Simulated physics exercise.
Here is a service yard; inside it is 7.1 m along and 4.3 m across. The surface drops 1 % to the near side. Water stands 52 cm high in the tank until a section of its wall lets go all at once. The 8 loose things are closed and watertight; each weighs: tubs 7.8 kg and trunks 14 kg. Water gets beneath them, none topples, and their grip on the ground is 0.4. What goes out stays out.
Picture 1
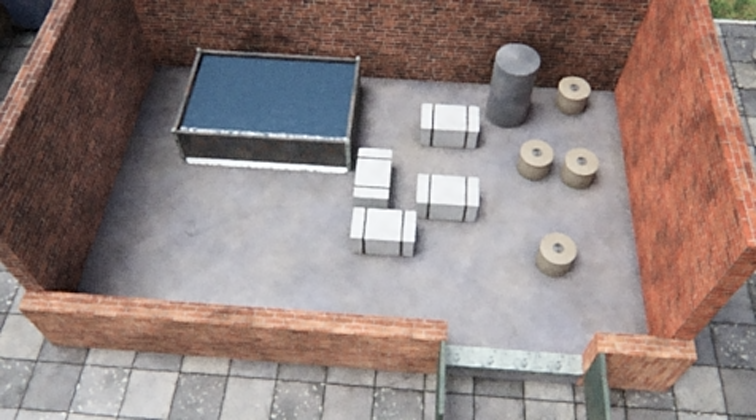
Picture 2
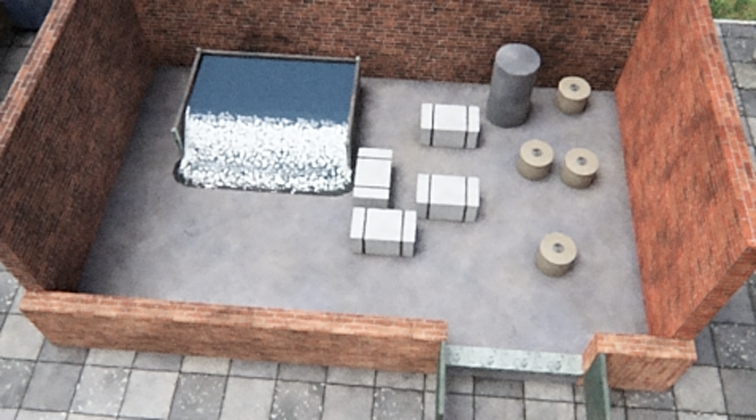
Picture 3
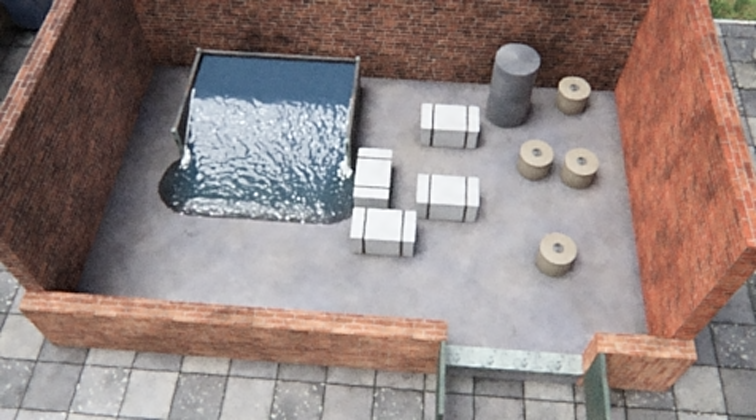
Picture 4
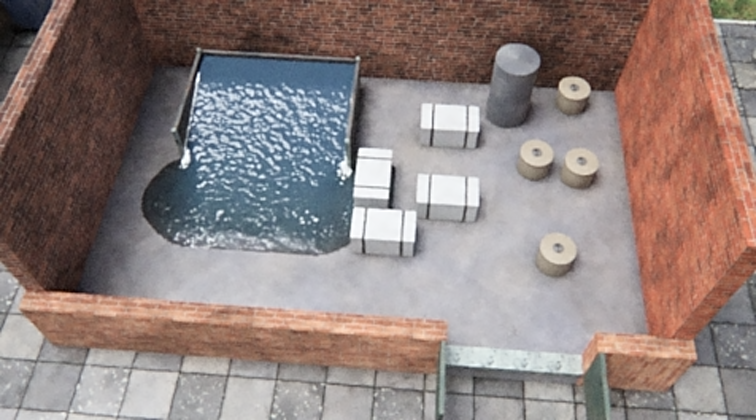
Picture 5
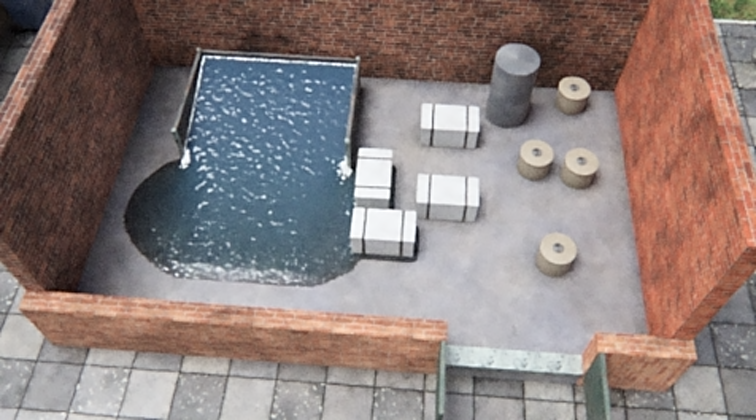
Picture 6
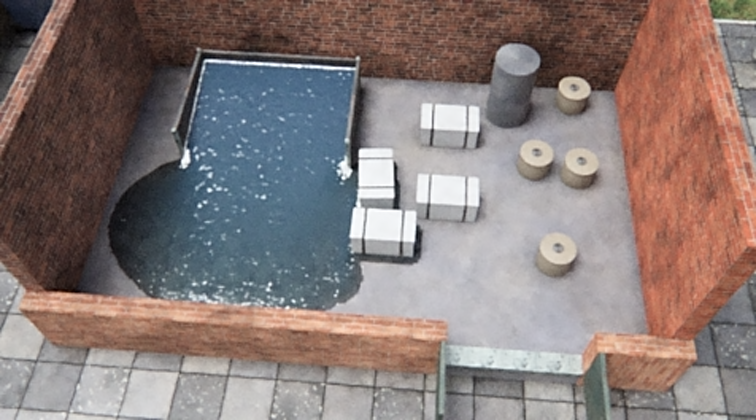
A brick-walled service yard with a grey floor, open at a gap in the near wall, is seen from above by a still camera. A dark blue pool of water fills a low tank at the back left, with four white strapped trunks mid-yard, a grey cylinder behind and four tan tubs at right. Water bursts white from the tank's near side, then spreads darkly toward the near wall, reaching the nearest trunks, which barely move.
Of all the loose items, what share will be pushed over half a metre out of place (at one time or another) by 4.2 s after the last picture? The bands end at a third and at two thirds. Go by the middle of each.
That comes to less than a third.
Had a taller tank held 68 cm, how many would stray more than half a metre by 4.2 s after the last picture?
Then 4.
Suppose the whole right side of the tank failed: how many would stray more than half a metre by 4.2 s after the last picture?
In that case 7 of them.
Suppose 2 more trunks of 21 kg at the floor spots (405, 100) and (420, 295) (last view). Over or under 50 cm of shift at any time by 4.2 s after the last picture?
In turn: Less, more.
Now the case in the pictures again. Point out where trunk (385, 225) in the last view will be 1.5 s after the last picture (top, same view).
Near (446, 271).
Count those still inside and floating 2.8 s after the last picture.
I count 1.
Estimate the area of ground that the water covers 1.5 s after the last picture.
Roughly 16 m2.
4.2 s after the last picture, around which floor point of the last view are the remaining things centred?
Around (522, 173).
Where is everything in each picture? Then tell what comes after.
In the first picture, a trunk at (373, 172), on the bottom; a trunk at (384, 224) rests on the ground; 3.4 m2 under water; 0 of 8 have shifted.
In the second picture, a trunk at (373, 172), on the bottom; a trunk at (384, 224), on the bottom; water covers 4.5 m2; 0 of 8 have shifted.
In the third picture, a trunk at (373, 172) rests on the ground; a trunk at (384, 224), on the bottom; water covers 5.8 m2; 0 of 8 have shifted.
In the fourth picture, a trunk at (373, 172), on the bottom; a trunk at (384, 224), on the bottom; 7.2 m2 under water; 0 of 8 have shifted.
In the fifth picture, a trunk at (374, 172), on the bottom; a trunk at (384, 224), on the bottom; 8.7 m2 under water; 0 of 8 have shifted.
In the sixth picture, a trunk at (376, 173), on the bottom, 4 cm from its start; a trunk at (384, 224) rests on the ground; 10.3 m2 under water; 0 of 8 have shifted.
Then, 0.4 s after the last picture 0 of 8 are over 50 cm from their spots; 0 afloat.
Then, 1.5 s after the last picture 1 of 8 are over 50 cm from their spots; 0 afloat.
Then, 2.8 s after the last picture 1 of 8 are over 50 cm from their spots; 1 afloat.
Then, 4.2 s after the last picture 2 of 8 are over 50 cm from their spots, and 2 have been at some point; 2 afloat.
